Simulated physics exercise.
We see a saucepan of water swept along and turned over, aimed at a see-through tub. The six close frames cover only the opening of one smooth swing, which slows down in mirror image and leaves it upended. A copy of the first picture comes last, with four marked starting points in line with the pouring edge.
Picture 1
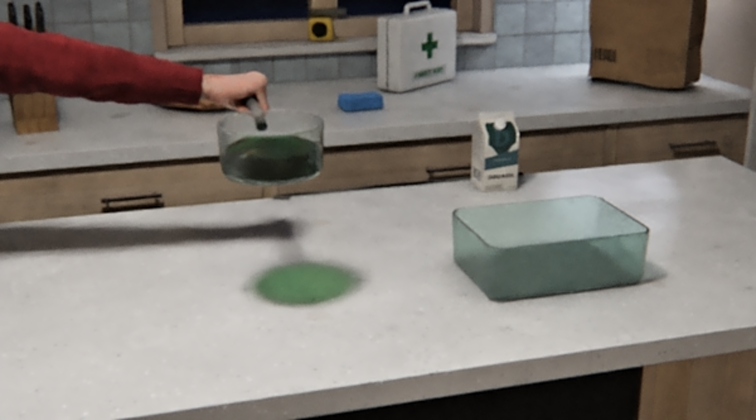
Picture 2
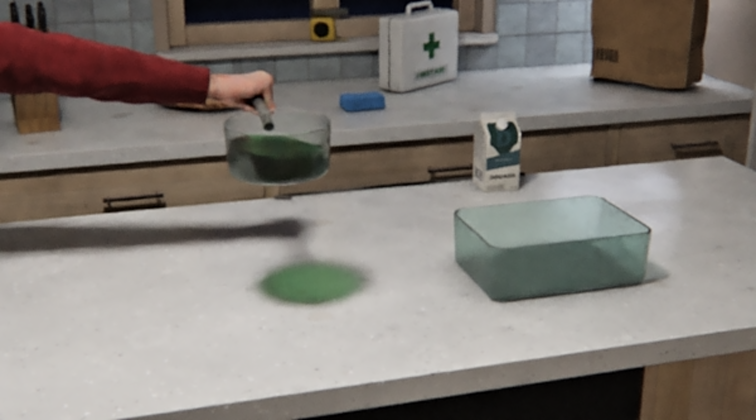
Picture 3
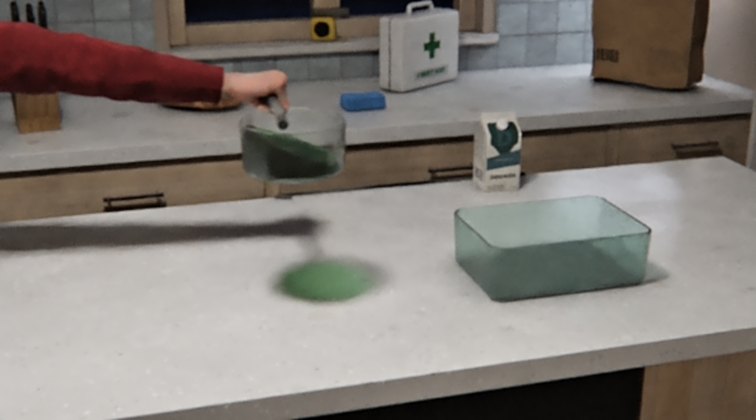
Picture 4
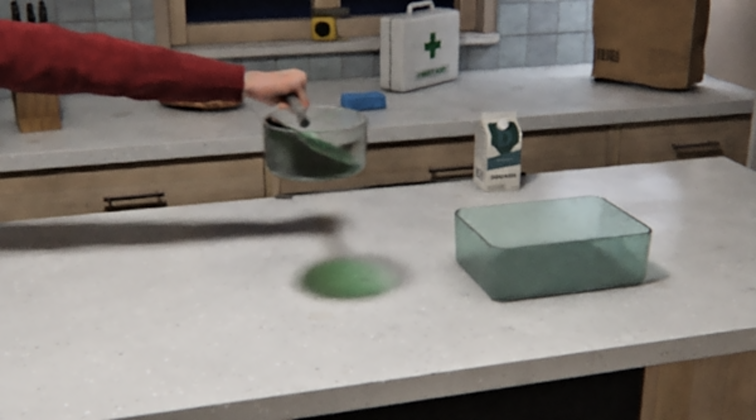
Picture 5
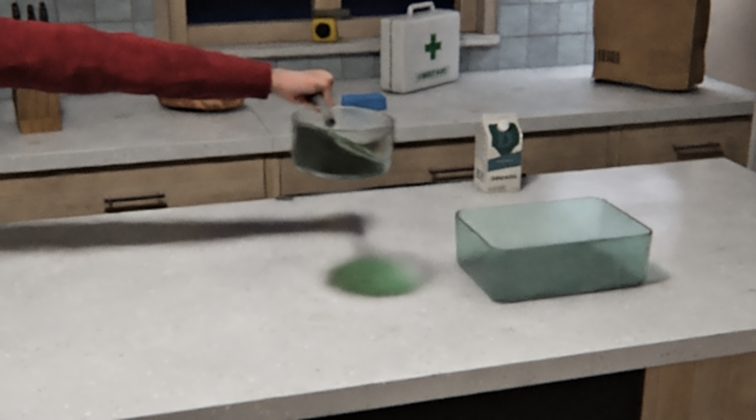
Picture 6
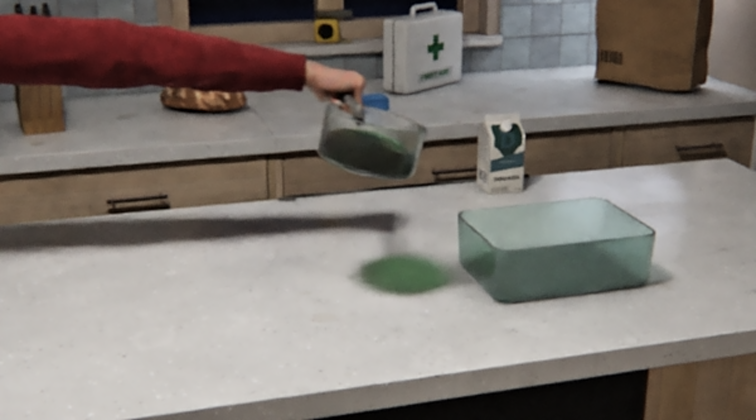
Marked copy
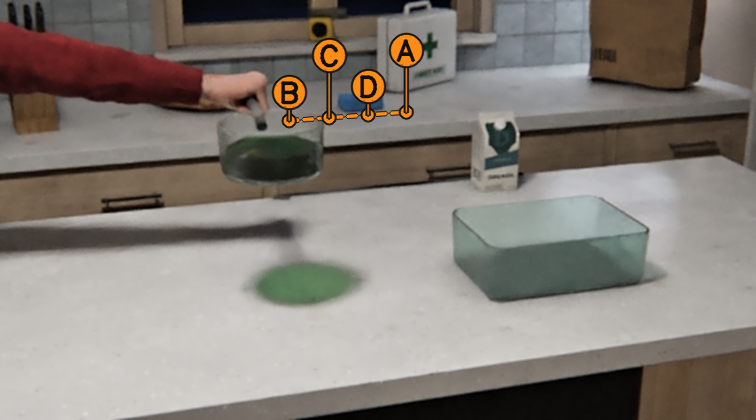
A hand in a red sleeve carries a clear round pan of dark green liquid rightward above a pale kitchen island, seen from slightly above by a nearly still camera. A greenish see-through tub sits at right near a small carton, with a white first-aid case, blue block and brown bag on the counter behind. The liquid sloshes as the pan moves, its green-tinted shadow sliding along below, then the pan tilts slightly rightward.
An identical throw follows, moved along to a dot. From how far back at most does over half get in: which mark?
Use spot B.
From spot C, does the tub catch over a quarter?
Yes, it does.
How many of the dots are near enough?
All of the four.
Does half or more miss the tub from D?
No, that is safe.
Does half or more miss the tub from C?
No, that is safe.
On the marked copy, A at (406, 112); B at (289, 120); C at (329, 117); D at (368, 114).
With A, about 65 % lands in the tub, 10 % falls short and 25 % goes beside or beyond.
With B, about 61 % lands in the tub, 27 % falls short and 12 % goes beside or beyond.
With C, about 74 % lands in the tub, 14 % falls short and 12 % goes beside or beyond.
With D, about 82 % lands in the tub, 10 % falls short and 8 % goes beside or beyond.
